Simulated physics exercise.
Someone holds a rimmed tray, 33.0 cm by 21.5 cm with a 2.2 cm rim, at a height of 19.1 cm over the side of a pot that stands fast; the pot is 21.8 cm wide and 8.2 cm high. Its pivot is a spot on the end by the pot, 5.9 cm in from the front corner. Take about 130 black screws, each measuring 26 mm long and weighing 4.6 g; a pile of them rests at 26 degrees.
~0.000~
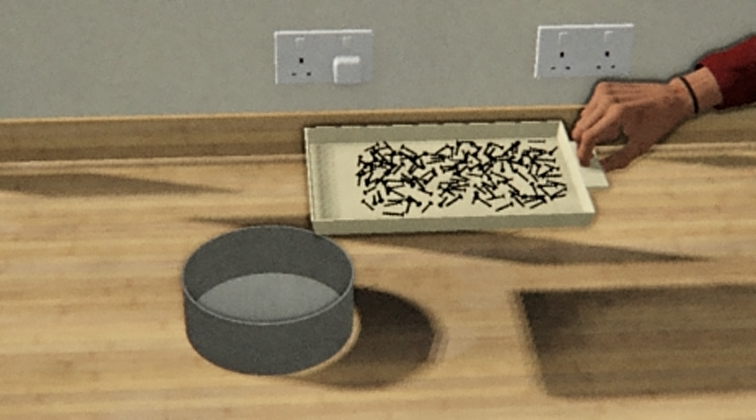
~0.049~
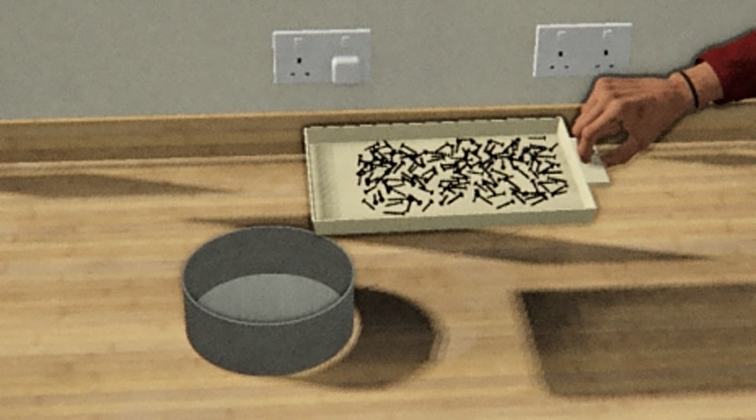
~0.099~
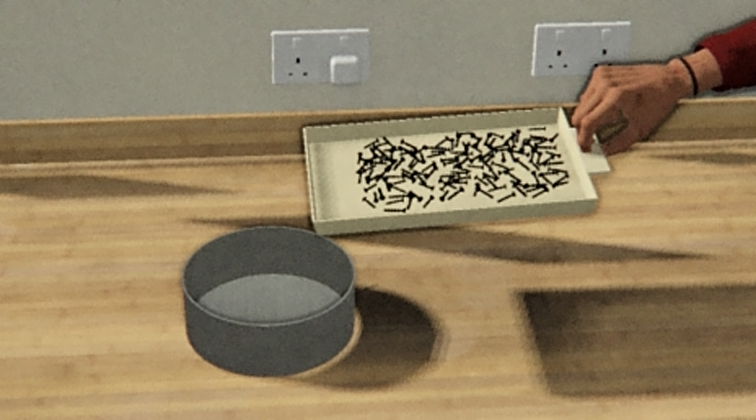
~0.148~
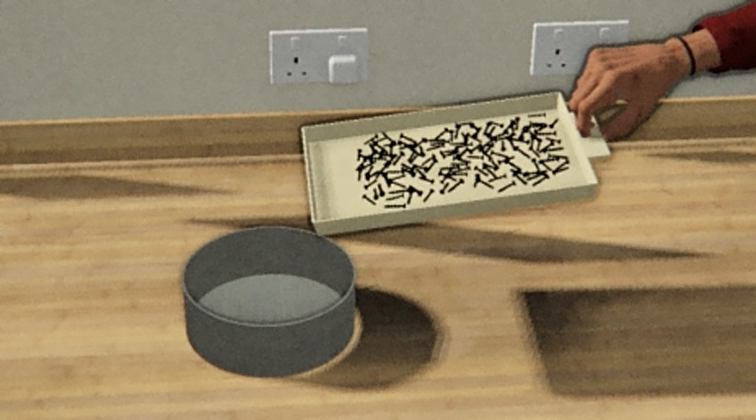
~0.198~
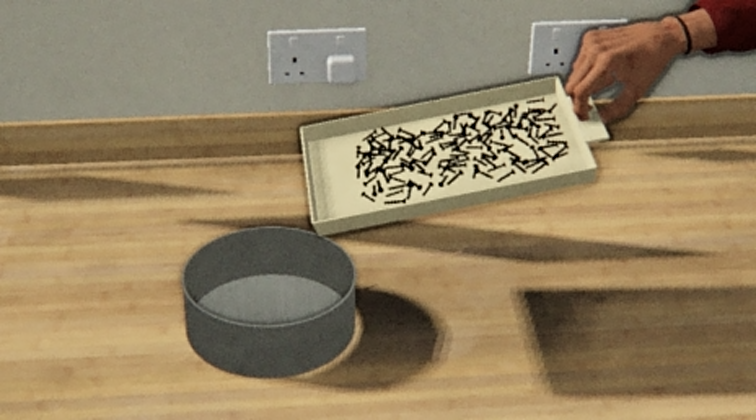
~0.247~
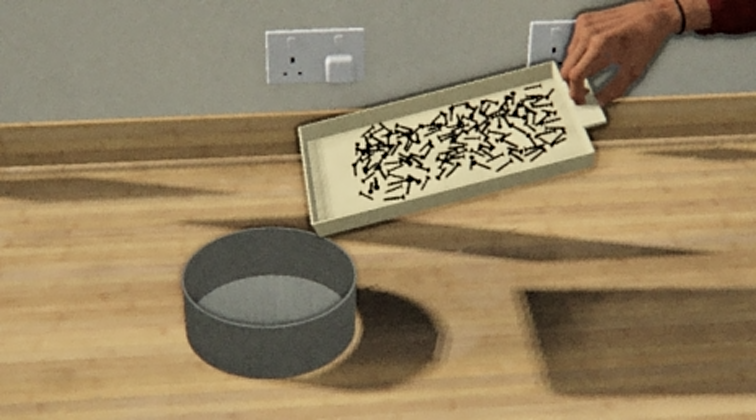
On a pale wooden worktop against a grey wall with two white double sockets, the view looks slightly down from the front. A round dark grey pot stands left of centre, and behind it to the right a hand in a red sleeve holds a cream rimmed tray scattered with small black screws. The hand raises the tray's right end, slowly then faster, slanting it down leftward, while the screws stay spread across it.
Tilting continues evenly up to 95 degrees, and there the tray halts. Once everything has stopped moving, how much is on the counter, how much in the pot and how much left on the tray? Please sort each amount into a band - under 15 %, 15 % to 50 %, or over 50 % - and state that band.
Counter: Under 15 %; pot: Over 50 %; tray: Under 15 %.
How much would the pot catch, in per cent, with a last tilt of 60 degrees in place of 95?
Near 30 %, then.
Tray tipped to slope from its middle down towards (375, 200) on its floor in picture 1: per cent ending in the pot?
The share would be about 85 percent.
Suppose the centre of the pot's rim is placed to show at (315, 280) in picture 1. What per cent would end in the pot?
Estimate: ~ 80 %.
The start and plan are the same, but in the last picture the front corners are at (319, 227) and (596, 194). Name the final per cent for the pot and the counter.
Final per cent - pot 30, counter 70.
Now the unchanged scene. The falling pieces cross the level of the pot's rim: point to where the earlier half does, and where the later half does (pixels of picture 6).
Near (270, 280) at first, near (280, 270) afterwards.
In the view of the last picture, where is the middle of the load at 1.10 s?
Approximately (297, 191) in the last picture.
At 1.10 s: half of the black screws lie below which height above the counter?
Roughly 20 centimetres, give or take.
After 0.76 s, tilt 53 degrees; the tray holds 100 %, the pot 0 %.
After 1.10 s, tilt 78 degrees; the tray holds 70 %, the pot 25 %.
After 1.53 s, tilt 95 degrees; the tray holds 15 %, the pot 70 %.
In the end, at 2.5 s, counter 10 %, pot 90 %, tray 0 %.
